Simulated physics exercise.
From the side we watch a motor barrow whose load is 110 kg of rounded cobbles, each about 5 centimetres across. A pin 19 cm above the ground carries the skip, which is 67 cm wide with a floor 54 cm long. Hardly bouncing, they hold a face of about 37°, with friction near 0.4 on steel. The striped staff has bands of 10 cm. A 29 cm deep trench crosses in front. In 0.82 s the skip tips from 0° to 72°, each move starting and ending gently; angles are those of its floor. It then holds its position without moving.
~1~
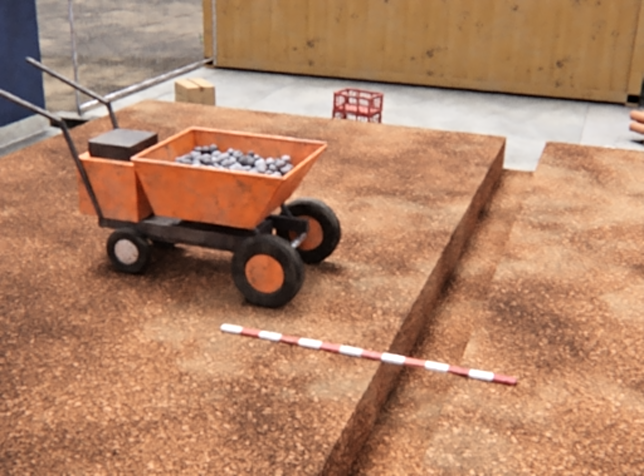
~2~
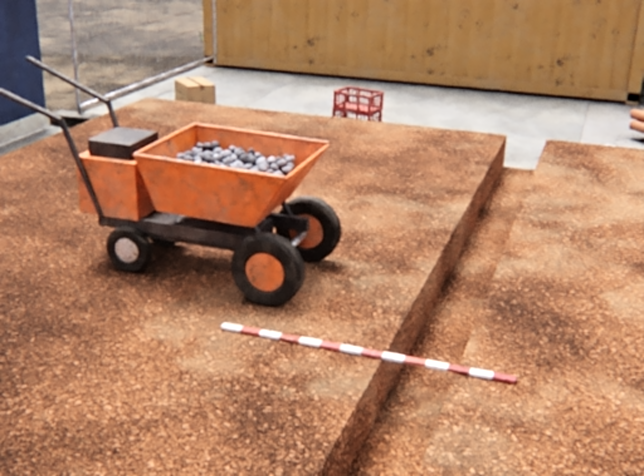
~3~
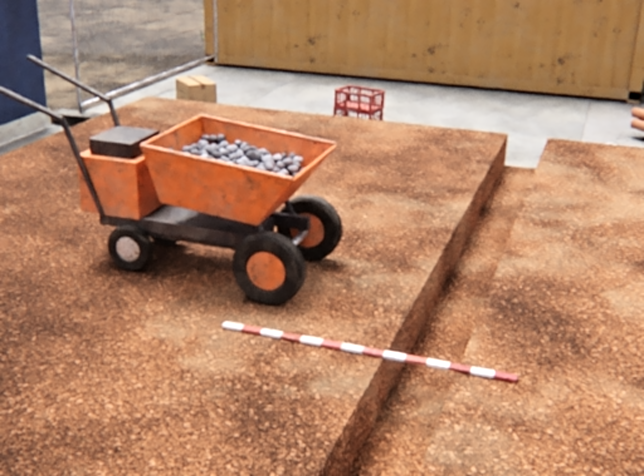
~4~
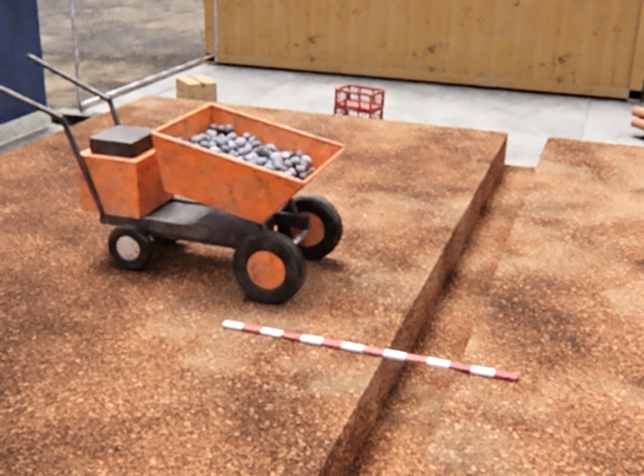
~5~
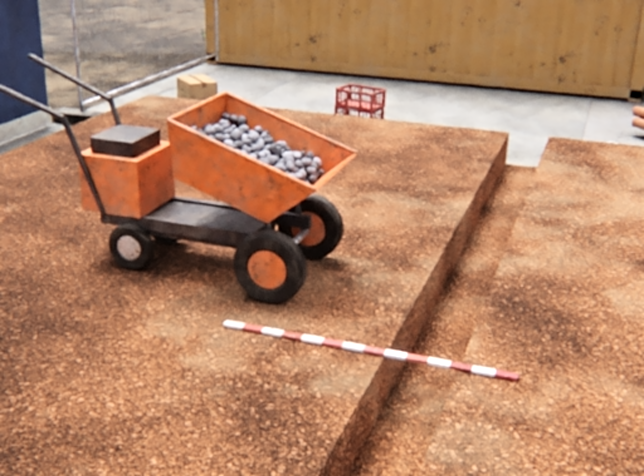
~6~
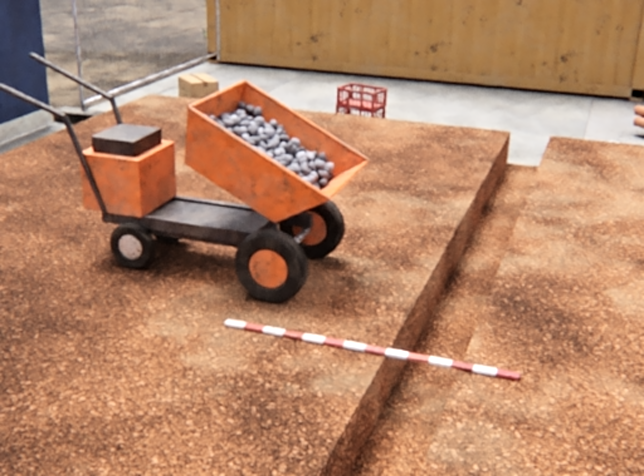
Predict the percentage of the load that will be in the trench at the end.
Predicted: Roughly 82 %.
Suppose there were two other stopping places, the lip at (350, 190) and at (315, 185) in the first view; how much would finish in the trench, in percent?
45 %, then 80 %.
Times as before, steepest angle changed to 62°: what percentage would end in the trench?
I'd expect around 45 in a hundred.
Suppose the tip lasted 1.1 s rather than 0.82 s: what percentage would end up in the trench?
I'd put it at some 80 in a hundred.
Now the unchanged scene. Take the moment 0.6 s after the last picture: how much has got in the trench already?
Roughly 15 percent of the load.
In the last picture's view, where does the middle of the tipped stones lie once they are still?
Resting centre: About (442, 333).
Then, 0.3 s after the last picture the floor is at 61°, 100 % in the skip; the foremost stones are at (363, 216).
Then, 0.6 s after the last picture the floor is at 72°, 74 % in the skip, 9 % short of the trench, 17 % in the trench; the foremost stones are at (454, 316).
Then, 0.9 s after the last picture the floor is at 72°, 30 % in the skip, 12 % short of the trench, 57 % in the trench, 1 % past the trench; the foremost stones are at (525, 299).
Then, 2.9 s after the last picture the floor is at 72°, 0 % in the skip, 17 % short of the trench, 82 % in the trench, 1 % past the trench; the foremost stones are at (605, 315).
